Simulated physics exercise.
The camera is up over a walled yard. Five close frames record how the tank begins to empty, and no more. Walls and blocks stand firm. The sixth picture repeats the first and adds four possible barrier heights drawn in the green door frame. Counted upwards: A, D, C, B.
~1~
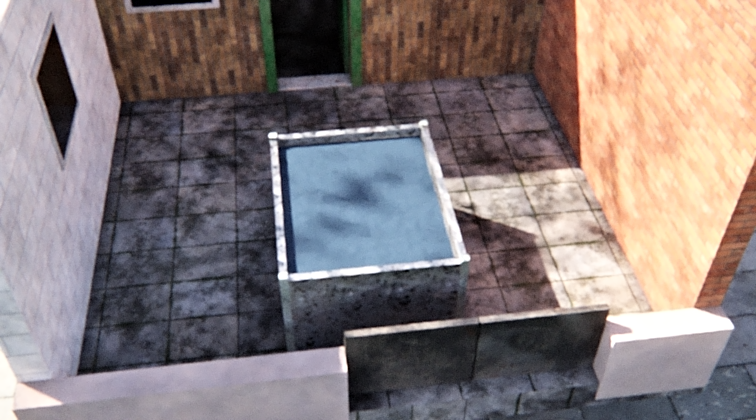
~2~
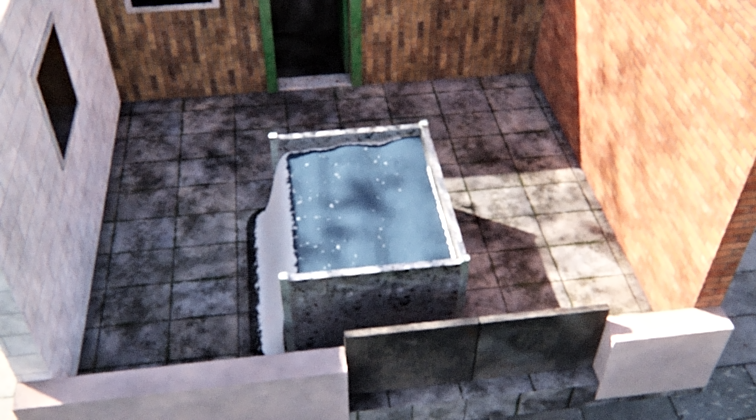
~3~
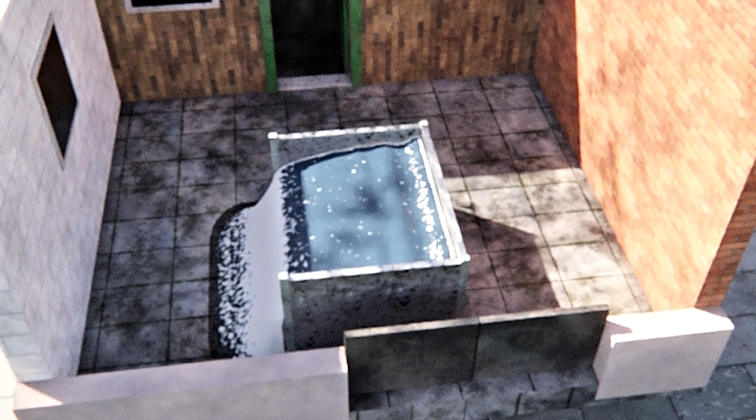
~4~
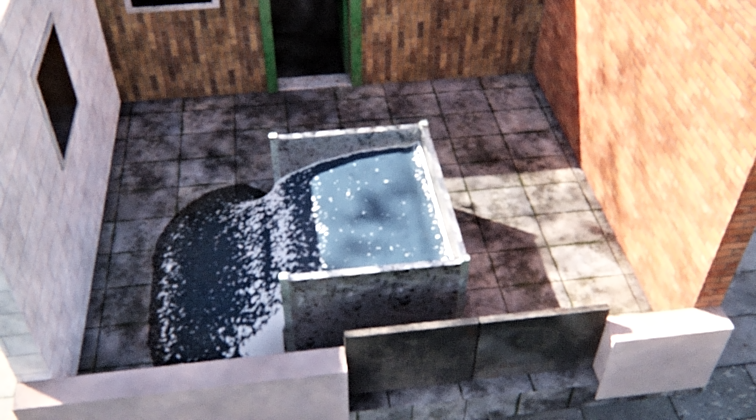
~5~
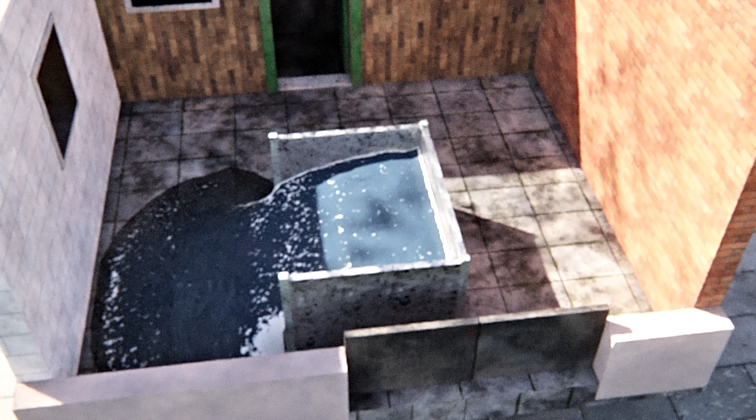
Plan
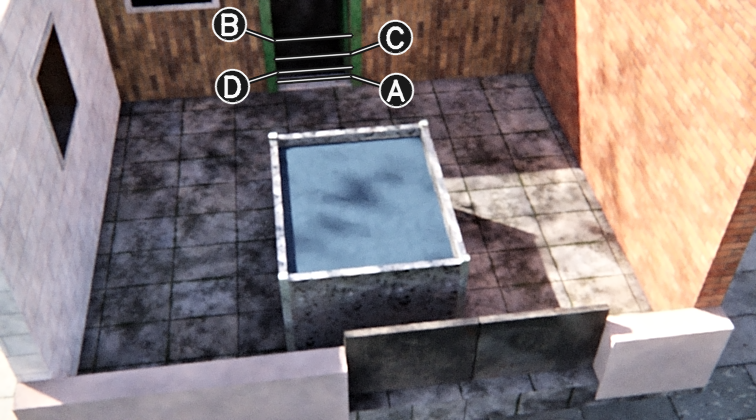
A tank of water in a walled yard empties from its left side, flooding leftward across the paving.
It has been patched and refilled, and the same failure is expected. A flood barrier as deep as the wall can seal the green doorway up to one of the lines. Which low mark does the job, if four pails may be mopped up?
Take A.
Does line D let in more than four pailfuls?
No, that is safe.
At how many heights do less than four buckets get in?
All four.
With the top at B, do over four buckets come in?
No, that is safe.
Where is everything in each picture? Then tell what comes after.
In the first picture, water in the tank at rest, its middle at (361, 201); foot of the green doorway at (315, 88); shut gate at (477, 328).
In the second picture, front seen at (265, 312), 3 % of the ground wet.
In the third picture, front seen at (224, 225), 6 % of the ground wet.
In the fourth picture, front seen at (175, 225), 13 % of the ground wet.
In the fifth picture, front seen at (132, 229), 21 % of the ground wet.
On the marked copy, A at (315, 79); B at (312, 38); C at (313, 56); D at (314, 69); from the bottom up A, D, C, B.
With A, a splash gets over, under a bucket.
With B, nothing gets over.
With C, nothing gets over.
With D, nothing gets over.
